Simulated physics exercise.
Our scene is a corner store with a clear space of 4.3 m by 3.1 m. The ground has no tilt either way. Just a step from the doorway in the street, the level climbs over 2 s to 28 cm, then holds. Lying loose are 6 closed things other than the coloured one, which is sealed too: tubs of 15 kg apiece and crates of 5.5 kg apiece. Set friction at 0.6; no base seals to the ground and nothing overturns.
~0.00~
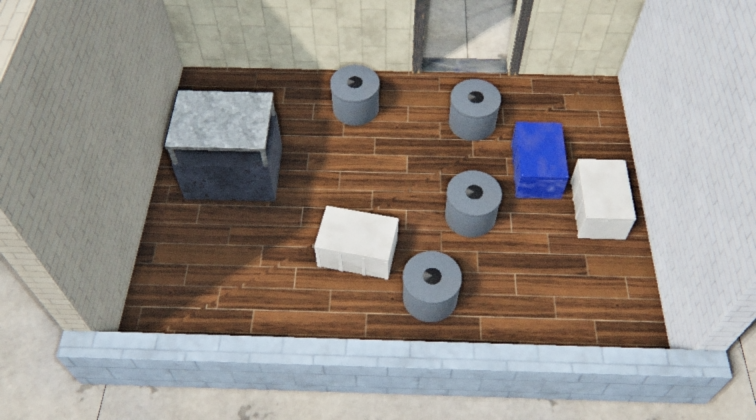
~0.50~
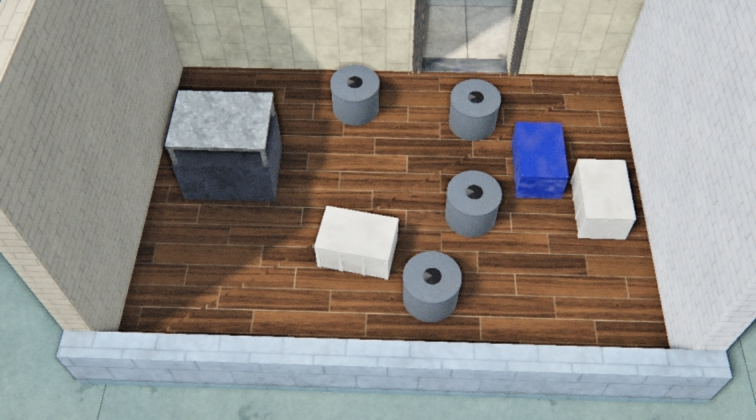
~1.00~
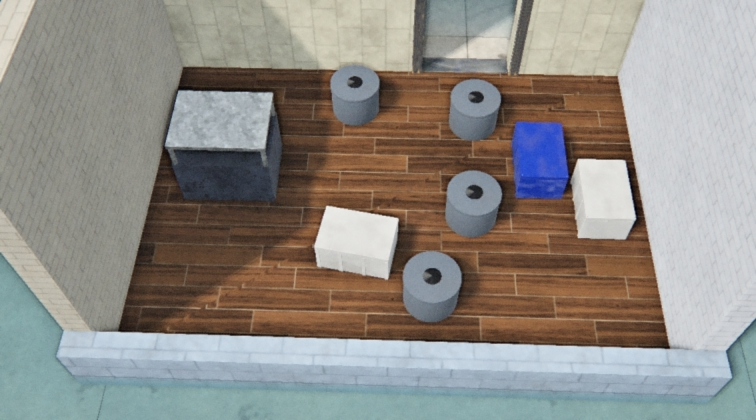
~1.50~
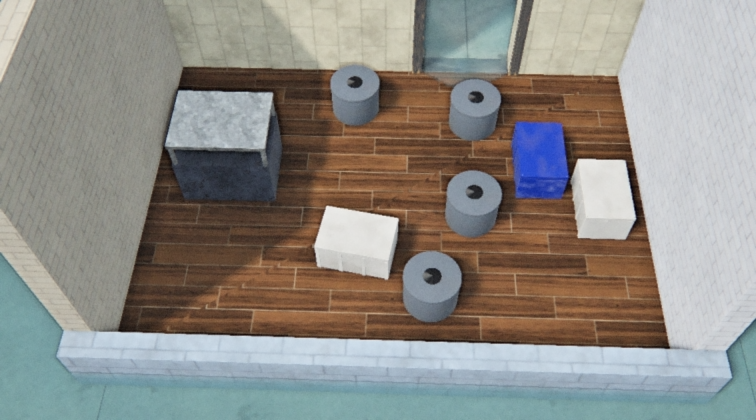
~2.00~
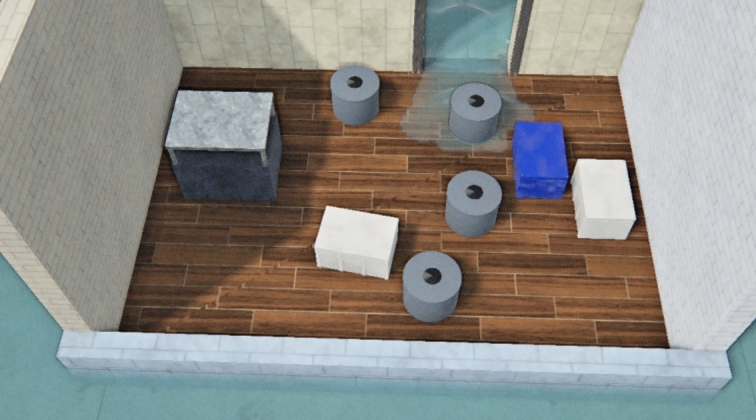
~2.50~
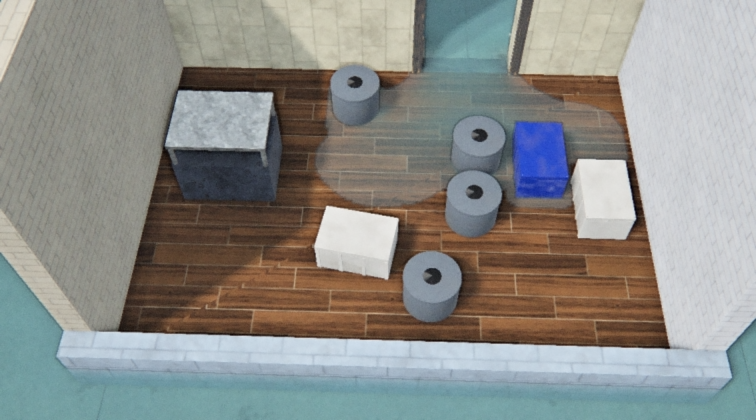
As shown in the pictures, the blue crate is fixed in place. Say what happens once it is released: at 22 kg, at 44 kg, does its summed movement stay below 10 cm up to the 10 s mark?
Only 44 kg keeps it there.
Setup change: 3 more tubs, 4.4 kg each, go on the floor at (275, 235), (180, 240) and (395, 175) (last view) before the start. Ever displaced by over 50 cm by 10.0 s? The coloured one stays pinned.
Taking them in turn, the first is beyond the line, the second inside the line and the third beyond the line.
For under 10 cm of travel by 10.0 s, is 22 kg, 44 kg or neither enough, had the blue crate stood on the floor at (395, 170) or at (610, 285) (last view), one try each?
Taking the two spots in turn, only the heavier keeps it, then only the heavier keeps it.
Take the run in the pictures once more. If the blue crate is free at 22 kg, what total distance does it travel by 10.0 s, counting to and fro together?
250 cm, roughly.
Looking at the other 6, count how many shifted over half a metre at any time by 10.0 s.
5 in all.
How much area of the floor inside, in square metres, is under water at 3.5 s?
At that time the wet patch spans about 7.5 m2.
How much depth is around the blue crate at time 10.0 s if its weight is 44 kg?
Around 13 cm.
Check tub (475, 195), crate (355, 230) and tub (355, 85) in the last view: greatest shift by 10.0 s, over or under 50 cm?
Exceeds it; exceeds it; falls short.
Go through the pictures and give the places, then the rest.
In the first picture, the blue crate at (542, 149) rests on the ground; 0.0 m2 under water; 0 of 7 have shifted.
In the second picture, the blue crate at (542, 149), on the bottom; 0.0 m2 under water; 0 of 7 have shifted.
In the third picture, the blue crate at (542, 149) rests on the ground; water covers 0.0 m2; 0 of 7 have shifted.
In the fourth picture, the blue crate at (542, 149), on the bottom; water covers 0.1 m2; 0 of 7 have shifted.
In the fifth picture, the blue crate at (542, 149), on the bottom; 0.7 m2 under water; 0 of 7 have shifted.
In the sixth picture, the blue crate at (542, 149) rests on the ground; 2.5 m2 under water; 1 of 7 have shifted.
After 3.5 s the blue crate would be 45 cm from its start with 22 kg and 1 cm from its start with 44 kg; 8 cm of water round it then.
After 4.5 s the blue crate would be 67 cm from its start with 22 kg and 1 cm from its start with 44 kg; 7 cm of water round it then.
After 7.0 s the blue crate would be 139 cm from its start with 22 kg and 1 cm from its start with 44 kg; 9 cm of water round it then.
After 10.0 s the blue crate would be 161 cm from its start with 22 kg and 1 cm from its start with 44 kg; 13 cm of water round it then.
